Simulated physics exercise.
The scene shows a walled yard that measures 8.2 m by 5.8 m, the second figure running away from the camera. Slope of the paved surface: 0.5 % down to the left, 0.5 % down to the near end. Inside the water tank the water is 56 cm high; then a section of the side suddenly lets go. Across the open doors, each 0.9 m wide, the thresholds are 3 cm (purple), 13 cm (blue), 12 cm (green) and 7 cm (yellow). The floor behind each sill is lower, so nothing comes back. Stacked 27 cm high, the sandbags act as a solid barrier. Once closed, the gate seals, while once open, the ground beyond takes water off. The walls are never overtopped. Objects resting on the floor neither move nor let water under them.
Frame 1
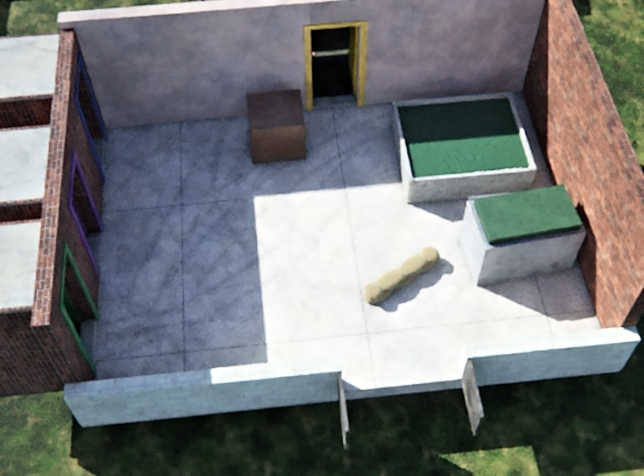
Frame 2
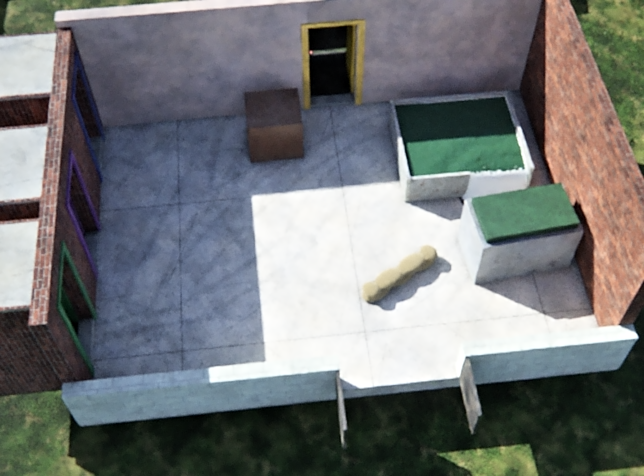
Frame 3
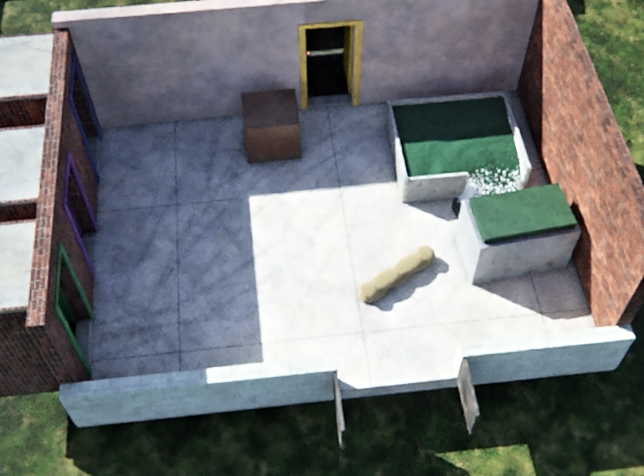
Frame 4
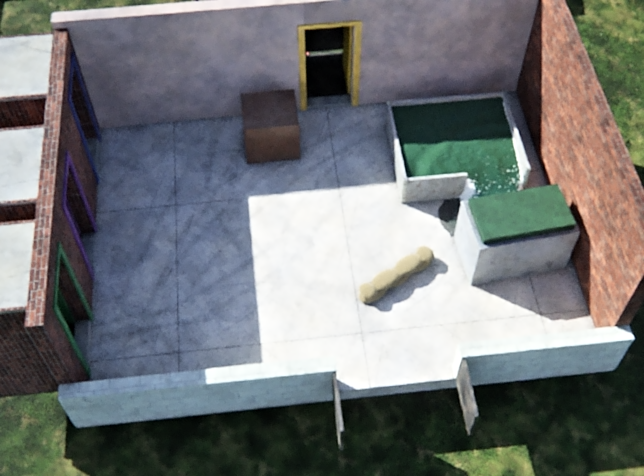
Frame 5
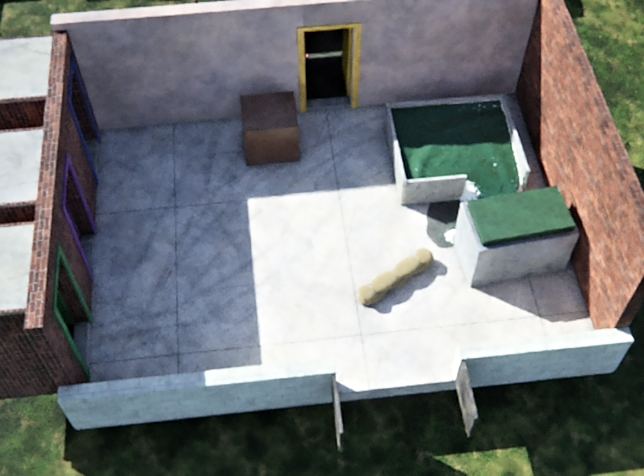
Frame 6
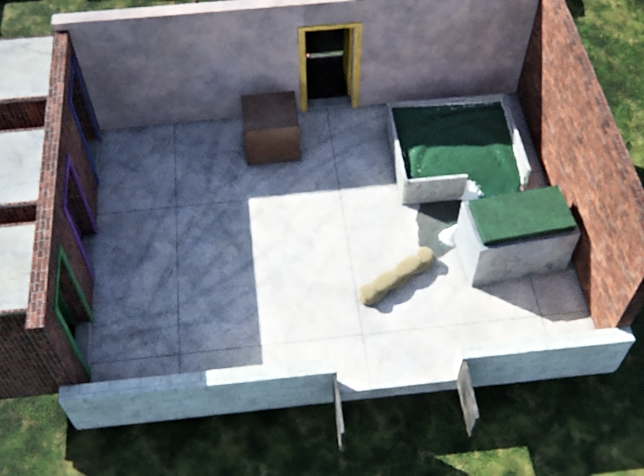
Green water broke out through the front wall of the tank at the right of the walled yard, foaming at the gap and spreading a small dark patch toward the sandbags, which stayed still.
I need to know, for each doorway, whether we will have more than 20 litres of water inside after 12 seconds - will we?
Here is how it goes: The purple door, yes, more than that; the blue door, no, not that much; the green door, no, not that much; the yellow door, no, not that much.
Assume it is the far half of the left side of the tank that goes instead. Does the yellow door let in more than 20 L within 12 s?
Against that limit: Yellow beyond it.
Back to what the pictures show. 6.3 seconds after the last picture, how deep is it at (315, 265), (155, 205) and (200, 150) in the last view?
3, 2 and 2 cm, respectively.
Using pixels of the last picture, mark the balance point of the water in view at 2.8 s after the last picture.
Roughly (436, 193) in the last picture.
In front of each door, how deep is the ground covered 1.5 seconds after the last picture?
Depths: Purple door 0 cm, blue door 0 cm, green door 0 cm, yellow door 0 cm.
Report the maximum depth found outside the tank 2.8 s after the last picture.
Depth max: Approx. 27 cm.
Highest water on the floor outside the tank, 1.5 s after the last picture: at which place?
In the final picture, near (547, 208).
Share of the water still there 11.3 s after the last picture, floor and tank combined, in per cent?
I'd say close to 94 percent is still there.
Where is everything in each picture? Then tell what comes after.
The first frame shows the water tank at (462, 138) is whole and still, 56 cm deep.
In the second frame, the front is at (465, 201), 0.6 m from the gap at (496, 184); 0.2 m2 of floor is under water; 56 cm left at the back of the water tank.
In the third frame, the front is at a hidden place, 0.8 m from the gap at (493, 185); 0.8 m2 of floor is under water; 56 cm left at the back of the water tank.
In the fourth frame, water pours out at (492, 187) and has run 1.2 m, to a hidden place; typically 12 cm deep outside, 56 cm at the water tank's back.
In the fifth frame, the front is at (440, 242), 1.5 m from the gap at (492, 189); 1.6 m2 of floor is under water; 54 cm left at the back of the water tank.
In the sixth frame, water pours out at (493, 188) and has run 1.8 m, to (430, 251); typically 13 cm deep outside, 47 cm at the water tank's back.
Then, 0.7 s after the last picture water covers 10 % of the floor and is deepest (48 cm) near (550, 216); purple door not reached, blue door not reached, green door not reached, yellow door not reached.
Then, 1.5 s after the last picture water covers 25 % of the floor and is deepest (38 cm) near (547, 208); purple door not reached, blue door not reached, green door not reached, yellow door not reached.
Then, 2.8 s after the last picture water covers 55 % of the floor and is deepest (27 cm) near (512, 100); purple door not reached, blue door not reached, green door not reached, yellow door not reached.
Then, 6.3 s after the last picture water covers 90 % of the floor and is deepest (14 cm) near (513, 228); purple door 7 cm at the sill, 36 L in, blue door 10 cm at the sill, 0 L in, green door 7 cm at the sill, 0 L in, yellow door 5 cm at the sill, 0 L in.
Then, 11.3 s after the last picture water covers 95 % of the floor and is deepest (10 cm) near (89, 405); purple door 7 cm at the sill, 87 L in, blue door 5 cm at the sill, 0 L in, green door 9 cm at the sill, 0 L in, yellow door 3 cm at the sill, 0 L in.
